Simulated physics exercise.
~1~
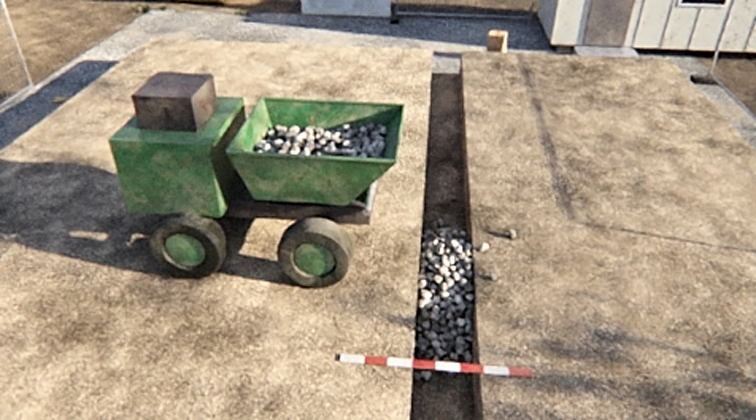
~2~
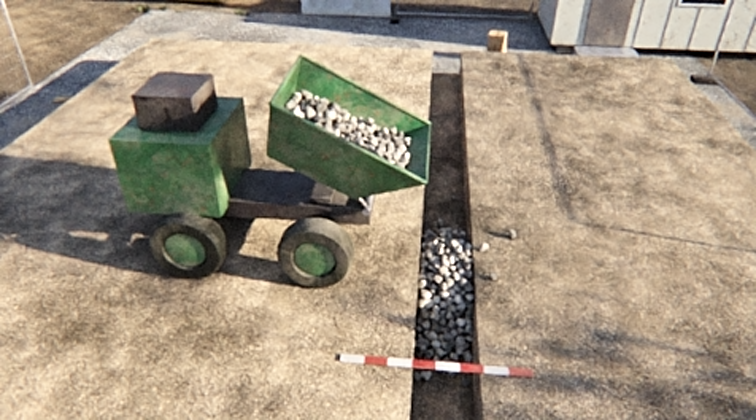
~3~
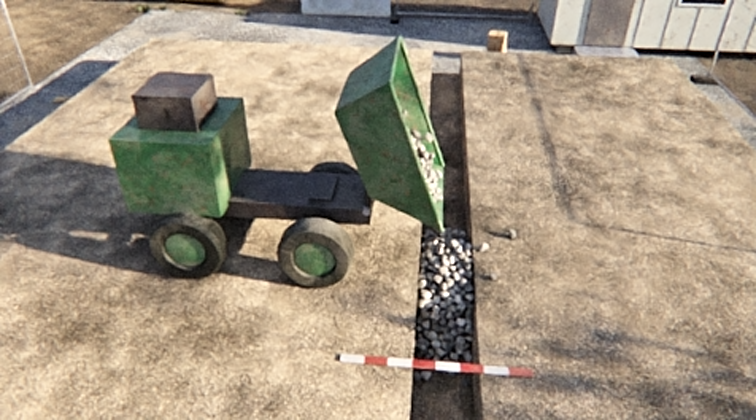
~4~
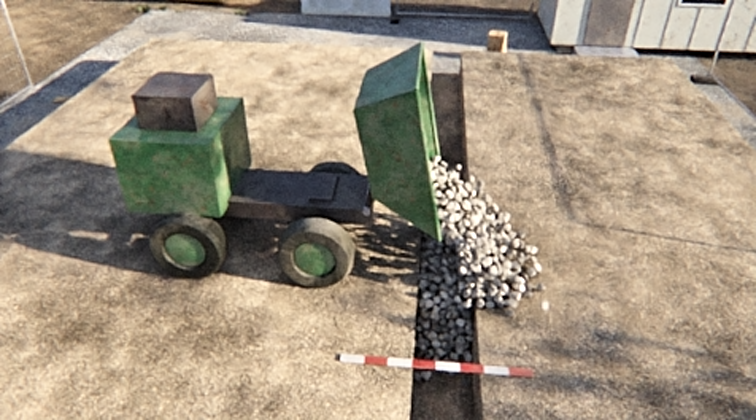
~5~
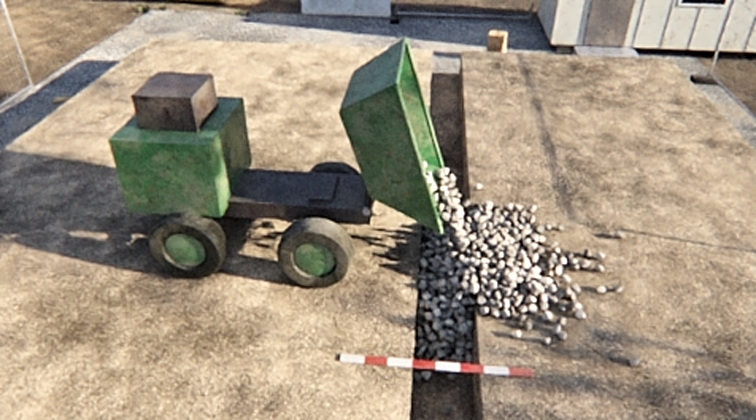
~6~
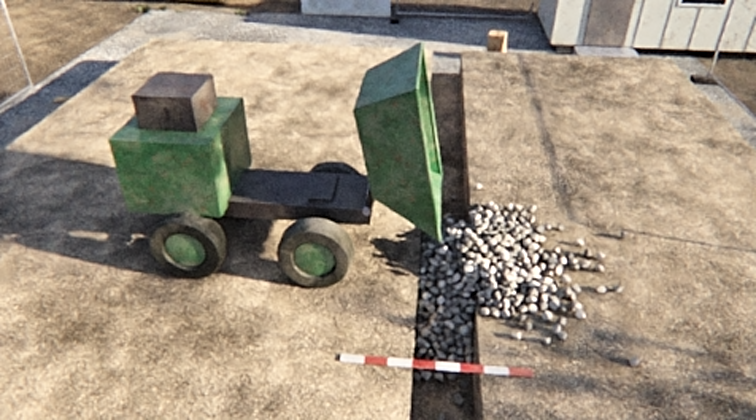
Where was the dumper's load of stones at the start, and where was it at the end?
At the start the load sat in the dumper's green skip, to the left of the trench. By the end it had moved right and down, lying partly in the trench and partly spread over the ground on its right side.
